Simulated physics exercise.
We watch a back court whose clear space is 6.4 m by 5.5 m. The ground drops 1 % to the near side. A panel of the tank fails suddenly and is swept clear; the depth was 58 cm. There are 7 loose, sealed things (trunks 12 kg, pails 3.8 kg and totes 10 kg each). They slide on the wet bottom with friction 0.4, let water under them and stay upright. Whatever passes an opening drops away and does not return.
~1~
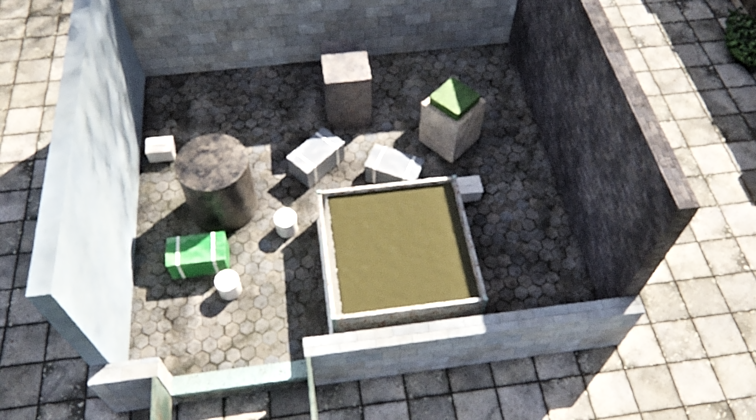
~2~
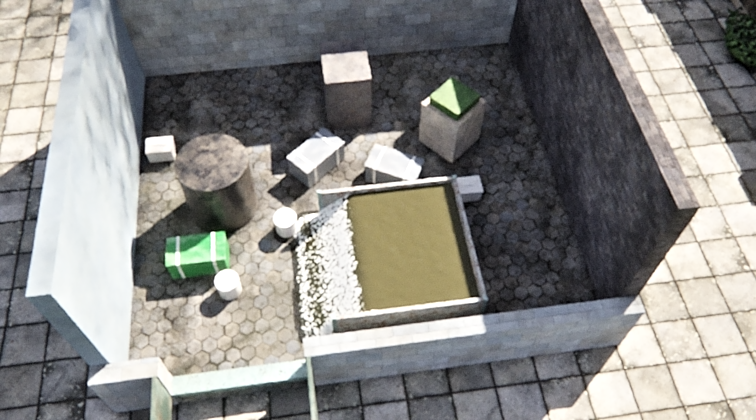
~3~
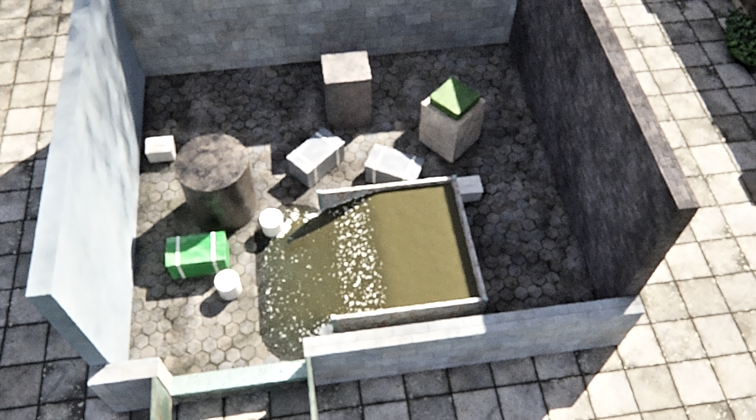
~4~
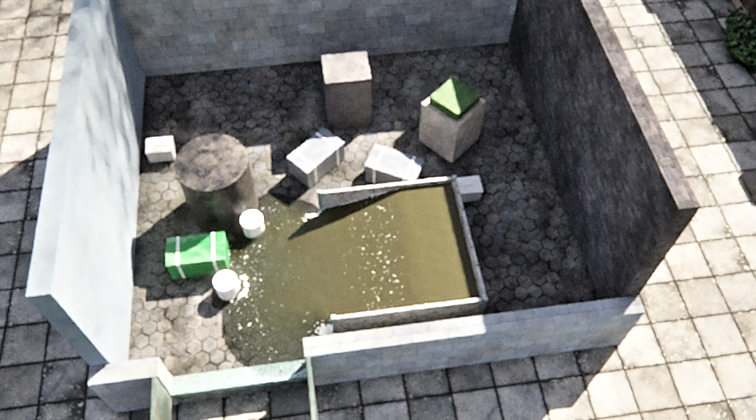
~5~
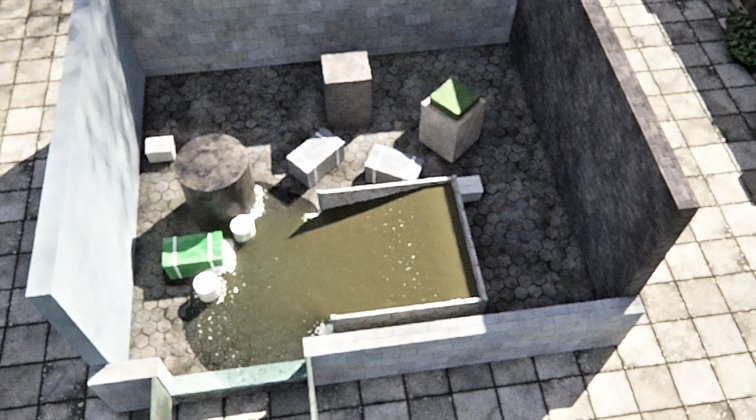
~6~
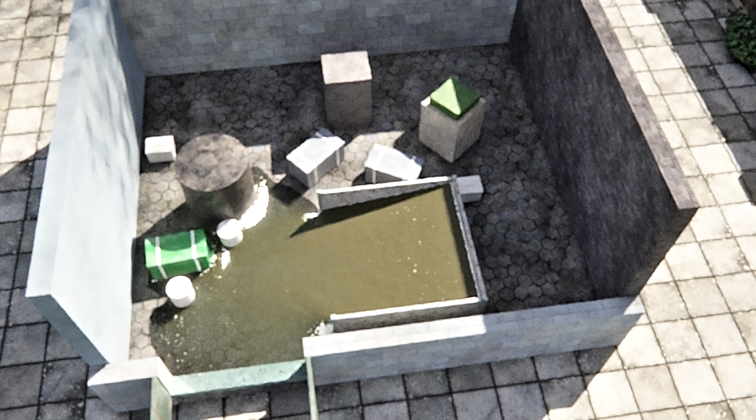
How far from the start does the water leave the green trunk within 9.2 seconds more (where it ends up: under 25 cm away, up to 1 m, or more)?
Green trunk is nudged along.
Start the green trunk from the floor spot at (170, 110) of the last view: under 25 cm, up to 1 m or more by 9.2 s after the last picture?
It ends far away.
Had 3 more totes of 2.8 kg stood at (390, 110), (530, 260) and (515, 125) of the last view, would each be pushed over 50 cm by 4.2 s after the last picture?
In that order: Short of it, less, less.
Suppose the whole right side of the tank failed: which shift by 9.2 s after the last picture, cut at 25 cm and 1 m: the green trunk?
In that case the green trunk slides a little.
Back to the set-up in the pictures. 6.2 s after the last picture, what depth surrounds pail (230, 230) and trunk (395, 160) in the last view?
About 5 and 2 cm.
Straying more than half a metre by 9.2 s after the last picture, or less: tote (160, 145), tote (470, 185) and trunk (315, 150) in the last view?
In that order: More, short of it, over.
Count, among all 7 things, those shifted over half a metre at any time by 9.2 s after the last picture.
That makes 6.
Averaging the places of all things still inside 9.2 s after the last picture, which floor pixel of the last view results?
Around (326, 187).
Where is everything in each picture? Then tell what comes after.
In the first frame, the green trunk at (195, 248), on the bottom; water covers 3.6 m2; 0 of 7 have shifted.
In the second frame, the green trunk at (195, 248) rests on the ground; 4.5 m2 under water; 0 of 7 have shifted.
In the third frame, the green trunk at (195, 248), on the bottom; water covers 5.6 m2; 1 of 7 have shifted.
In the fourth frame, the green trunk at (195, 248), on the bottom; 6.9 m2 under water; 1 of 7 have shifted.
In the fifth frame, the green trunk at (192, 248), on the bottom, 4 cm from its start; 8.1 m2 under water; 2 of 7 have shifted.
In the sixth frame, the green trunk at (176, 247) rests on the ground, 27 cm from its start; water covers 9.4 m2; 3 of 7 have shifted.
Then, 1.2 s after the last picture the green trunk is near (154, 238), 0.5 m from its start, afloat; 0 of 7 are out; 3 afloat.
Then, 3.8 s after the last picture the green trunk is near (157, 239), 0.5 m from its start, afloat; 1 of 7 are out; 3 afloat.
Then, 6.2 s after the last picture the green trunk is near (159, 242), 0.5 m from its start, afloat; 1 of 7 are out; 3 afloat.
Then, 9.2 s after the last picture the green trunk is near (159, 254), 0.5 m from its start, afloat; 1 of 7 are out; 4 afloat.
